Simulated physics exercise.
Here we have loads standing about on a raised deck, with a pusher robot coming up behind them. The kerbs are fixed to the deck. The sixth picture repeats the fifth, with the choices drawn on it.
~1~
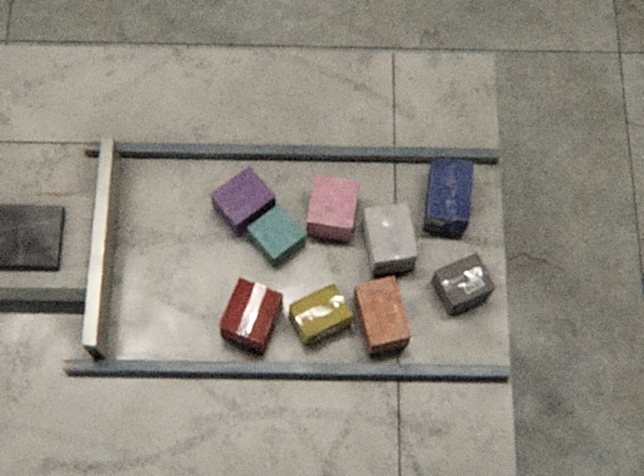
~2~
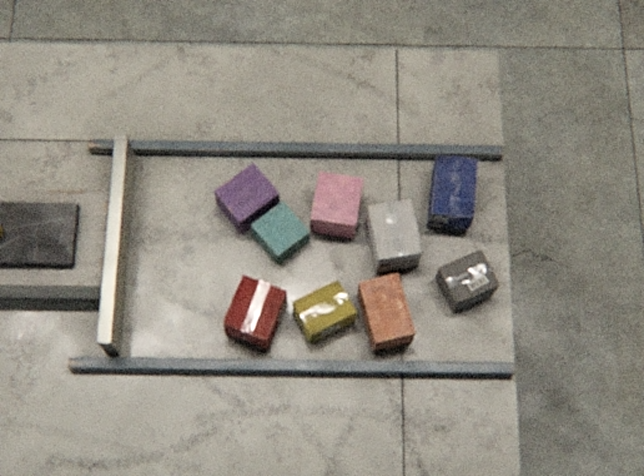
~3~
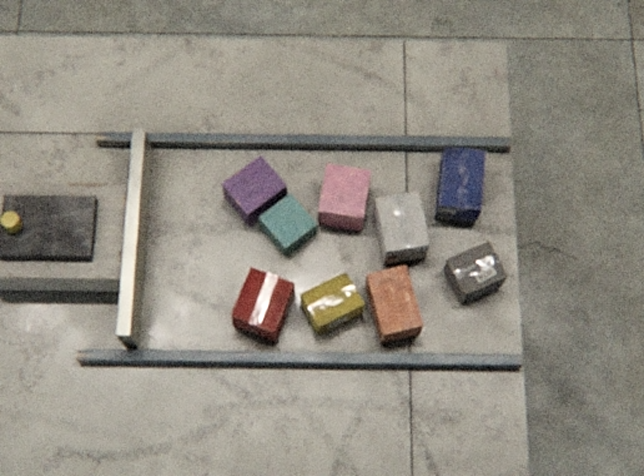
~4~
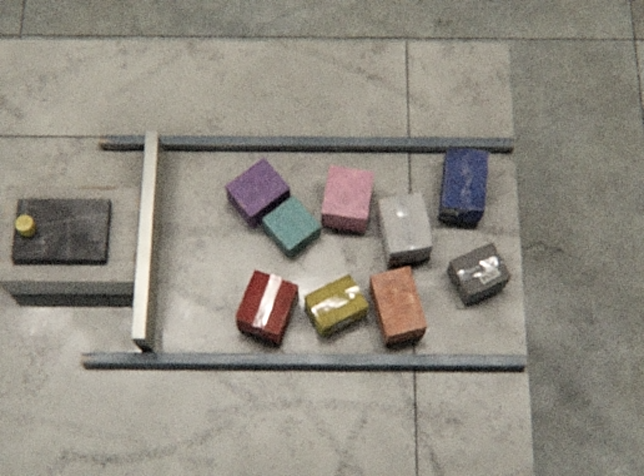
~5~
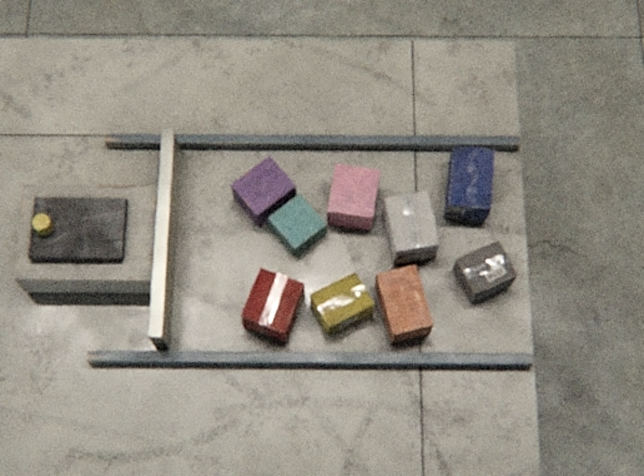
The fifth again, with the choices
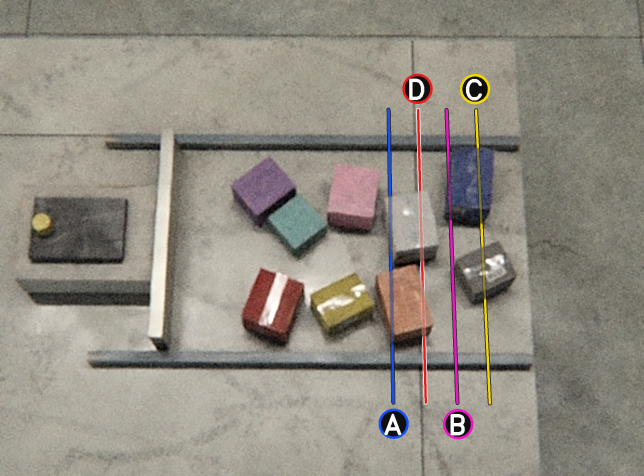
A pusher robot with a long pale bar across its front moves slowly in from the left, advancing rightward between two rails towards a loose group of coloured boxes. More of its dark-topped body comes into view and the gap narrows, while the boxes stay in place, still untouched.
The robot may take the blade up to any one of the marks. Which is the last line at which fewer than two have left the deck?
No farther than A.
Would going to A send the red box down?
No.
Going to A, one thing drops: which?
The grey parcel goes over.
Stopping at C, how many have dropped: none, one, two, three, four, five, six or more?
By then, six or more.
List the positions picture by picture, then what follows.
In the first picture, robot (22, 236); grey parcel (463, 284); purple crate (244, 202).
In the second picture, robot (36, 234); orange crate (385, 313).
In the third picture, robot (54, 227); blue parcel (460, 185).
In the fourth picture, robot (69, 230); white box (405, 229).
In the fifth picture, robot (86, 229); turquoise crate (297, 226); grey parcel (484, 272); purple crate (264, 192).
On the copy, A at (391, 249); B at (452, 249); C at (483, 249); D at (422, 249).
On A. First, robot (167, 229); red box (279, 304); purple crate (286, 188).
Then, robot (251, 230); grey parcel (495, 269); blue parcel (478, 187).
Finally, robot (312, 230); grey parcel over the edge; orange crate (514, 306); one fallen.
By contrast, B drops four; C drops six; D drops three.
